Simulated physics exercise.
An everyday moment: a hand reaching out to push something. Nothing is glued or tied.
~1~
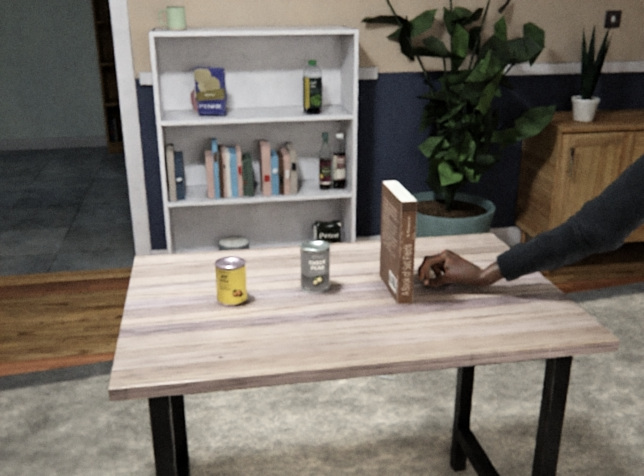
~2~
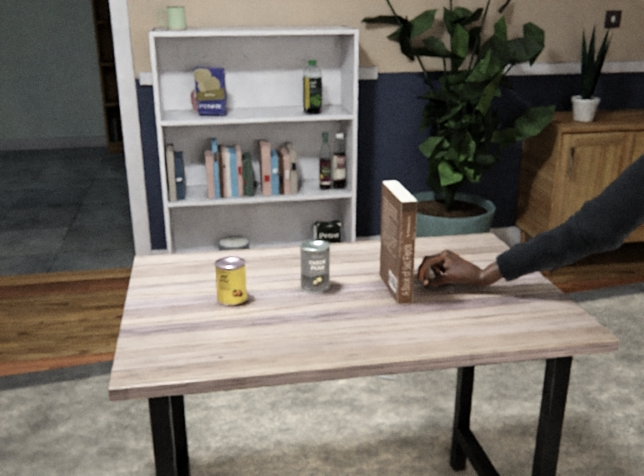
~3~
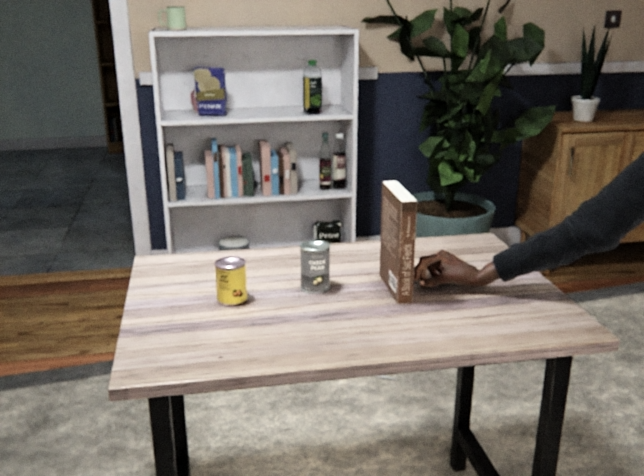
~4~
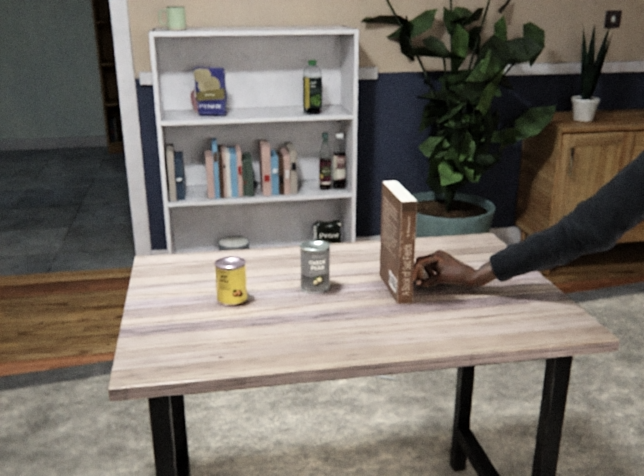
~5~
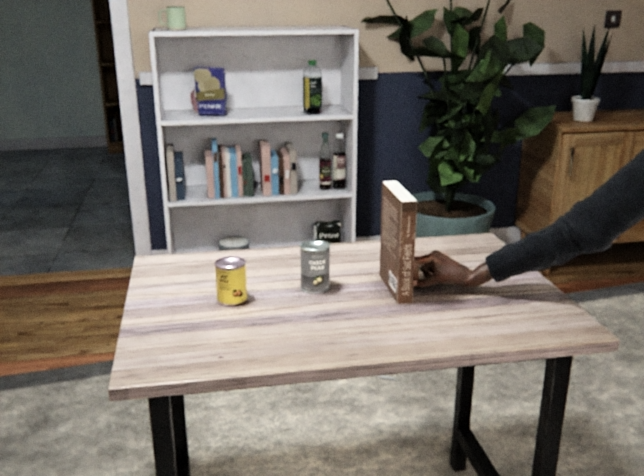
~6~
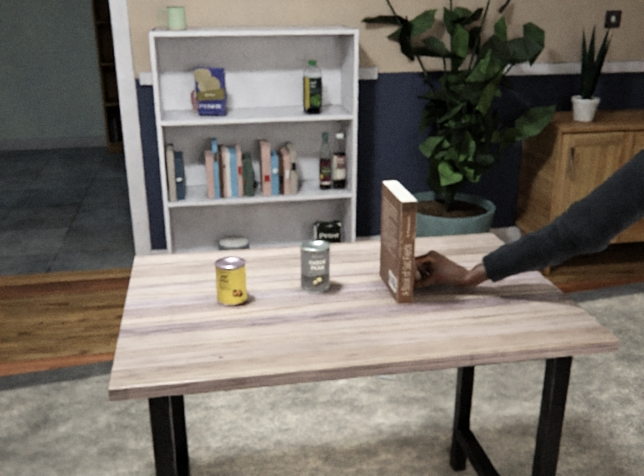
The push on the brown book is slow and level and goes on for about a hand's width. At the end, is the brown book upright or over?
The brown book keeps standing.
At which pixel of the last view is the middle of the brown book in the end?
Around (346, 244).
Then, 0.60 s after the last picture, brown book slid a little near (381, 242).
Then, 1.20 s after the last picture, brown book slid a little near (360, 243).
At rest, moved from the start, brown book. Seen from the same camera at the end, brown book near (346, 244).
